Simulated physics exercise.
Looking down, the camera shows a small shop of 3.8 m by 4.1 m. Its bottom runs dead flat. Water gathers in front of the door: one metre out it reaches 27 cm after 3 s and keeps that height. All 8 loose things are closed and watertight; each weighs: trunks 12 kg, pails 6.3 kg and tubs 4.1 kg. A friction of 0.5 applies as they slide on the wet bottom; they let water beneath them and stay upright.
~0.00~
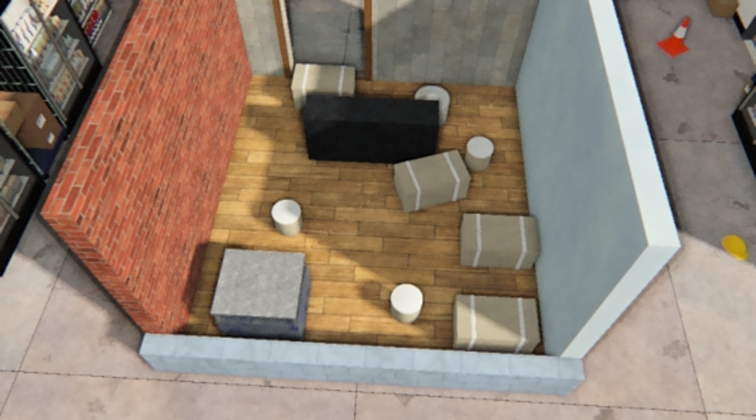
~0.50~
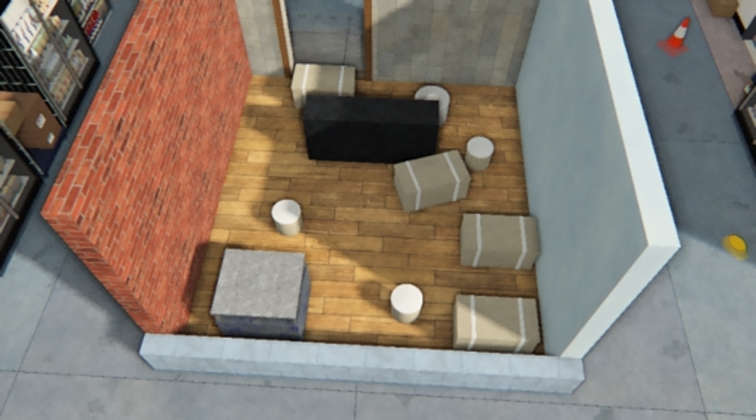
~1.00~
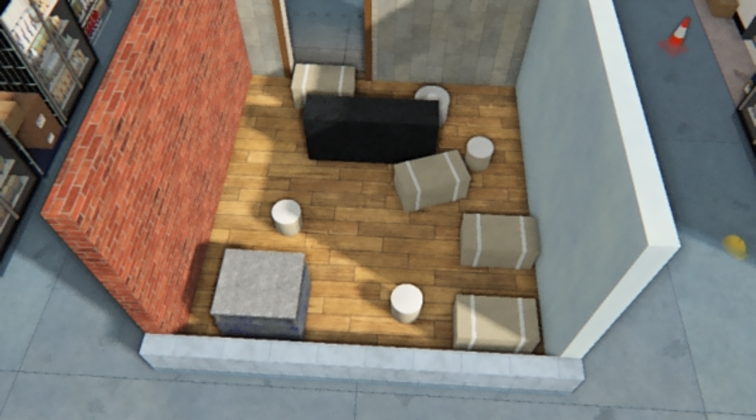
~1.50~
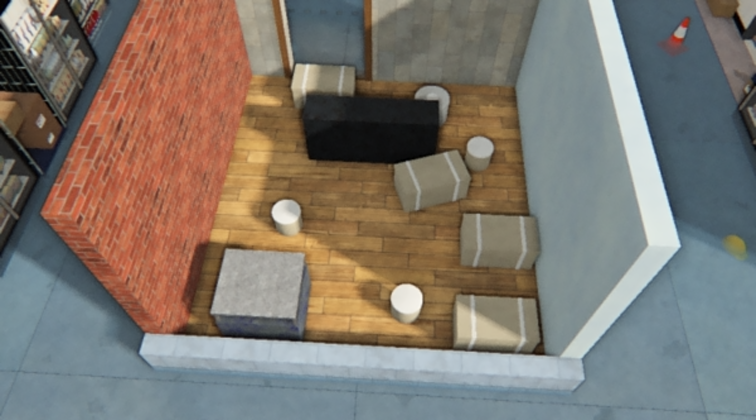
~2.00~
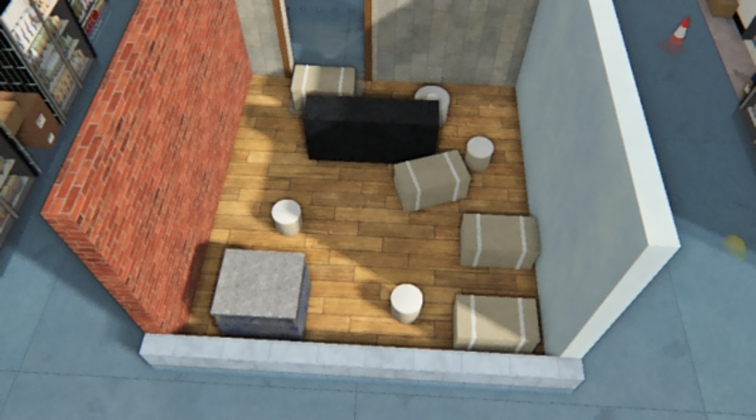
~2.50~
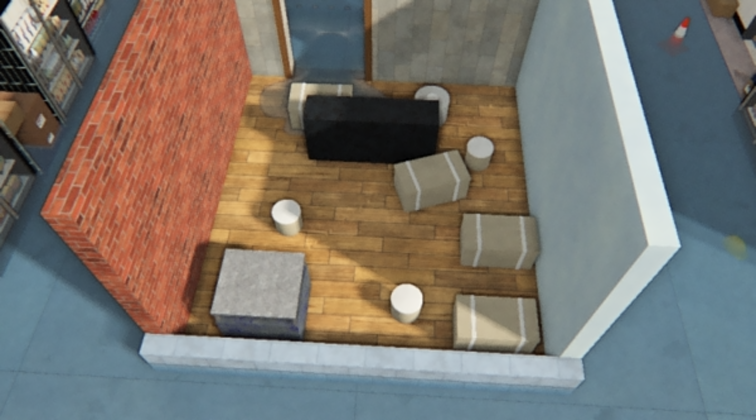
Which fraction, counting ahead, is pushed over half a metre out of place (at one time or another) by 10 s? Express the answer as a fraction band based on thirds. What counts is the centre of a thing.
The band is one third to two thirds.
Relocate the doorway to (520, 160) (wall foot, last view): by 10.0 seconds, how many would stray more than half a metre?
Result: 7 of them.
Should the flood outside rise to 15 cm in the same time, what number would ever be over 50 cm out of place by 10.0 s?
That would make 2 of them.
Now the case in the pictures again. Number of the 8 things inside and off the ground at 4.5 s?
Answer: 1.
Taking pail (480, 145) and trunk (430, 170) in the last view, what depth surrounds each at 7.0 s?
Close to 5 and 3 centimetres.
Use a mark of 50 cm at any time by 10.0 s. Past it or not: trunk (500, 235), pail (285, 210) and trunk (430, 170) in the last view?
Same order as the question: Greater, greater, smaller.
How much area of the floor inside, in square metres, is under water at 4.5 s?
Around 7.0 m2 of it.
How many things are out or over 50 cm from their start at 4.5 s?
By then 1.
After 3.5 s 0 of 8 are over 50 cm from their spots; 1 afloat.
After 4.5 s 1 of 8 are over 50 cm from their spots; 1 afloat.
After 7.0 s 3 of 8 are over 50 cm from their spots; 2 afloat.
After 10.0 s 4 of 8 are over 50 cm from their spots, and 4 have been at some point; 7 afloat.
